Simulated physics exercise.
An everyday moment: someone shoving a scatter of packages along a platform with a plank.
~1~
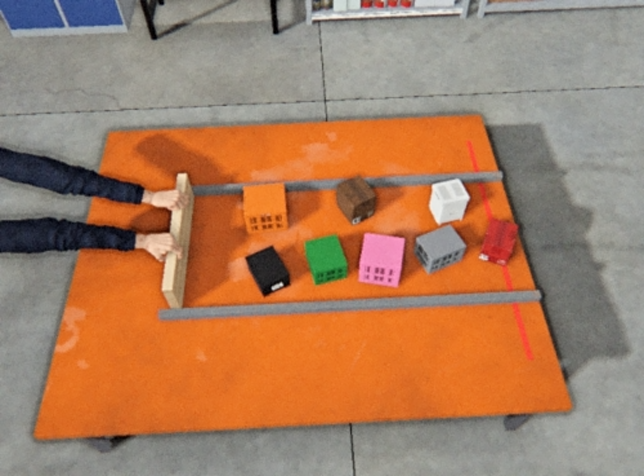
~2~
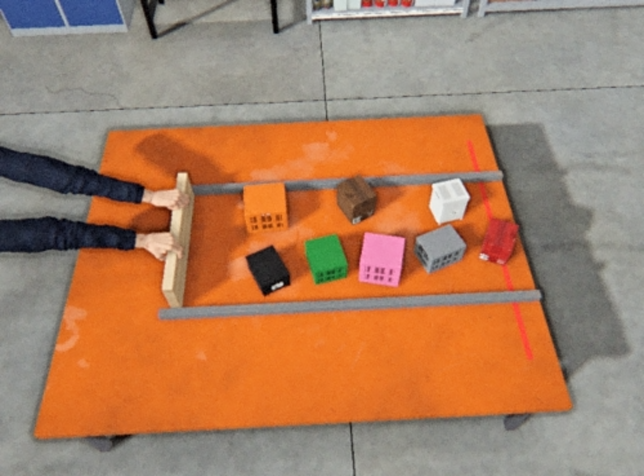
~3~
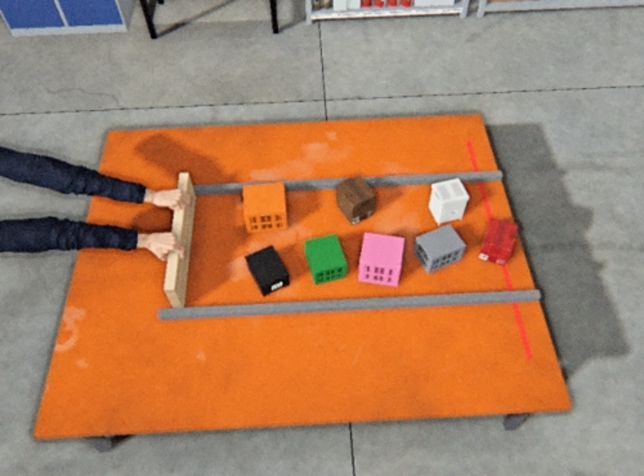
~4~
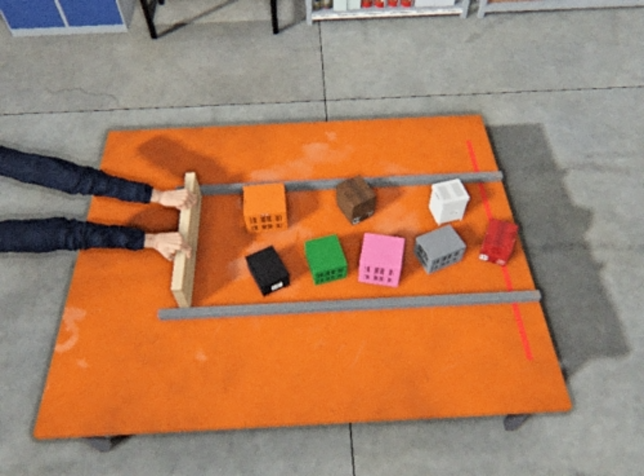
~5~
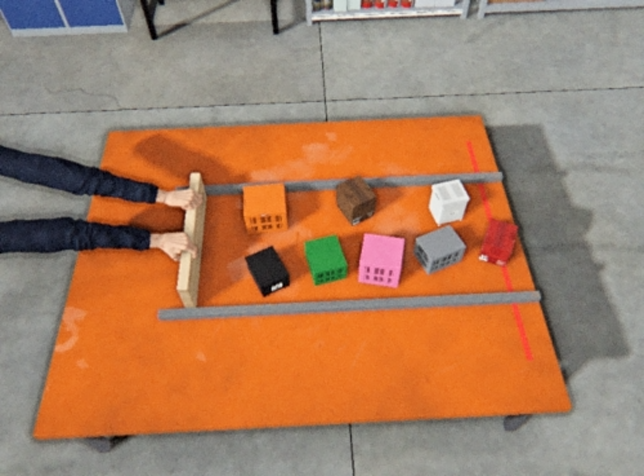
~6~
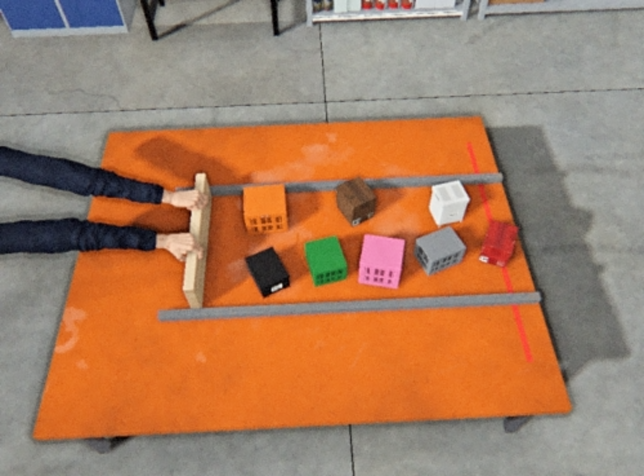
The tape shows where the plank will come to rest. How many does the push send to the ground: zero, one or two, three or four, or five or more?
In the end the number that fall off is five or more.
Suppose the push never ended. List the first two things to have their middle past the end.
The order is the red box, then the grey crate.
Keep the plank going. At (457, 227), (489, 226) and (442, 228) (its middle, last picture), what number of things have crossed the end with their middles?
Past the end: 4, 6 and 4.
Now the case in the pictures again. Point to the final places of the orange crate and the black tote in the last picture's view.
Near (510, 199) and (522, 265).
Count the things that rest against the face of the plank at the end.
That makes 2.
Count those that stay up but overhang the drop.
It comes to 2.
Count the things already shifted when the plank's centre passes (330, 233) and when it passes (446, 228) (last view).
The counts are 6 and 8.
Soon after, none off yet; red box at rest near (498, 244); white tote at rest near (448, 204); grey crate at rest near (439, 251).
After that, none off yet; red box displaced about its own width near (524, 243); white tote moving near (450, 204); grey crate displaced about its own width near (492, 249).
And then, two off so far; red box off the edge near (624, 284); white tote displaced well along near (521, 202); grey crate off the edge near (514, 273).
In the end, the number that fall off is five or more; gone, green crate, brown parcel, pink crate, grey crate, white tote and red box.
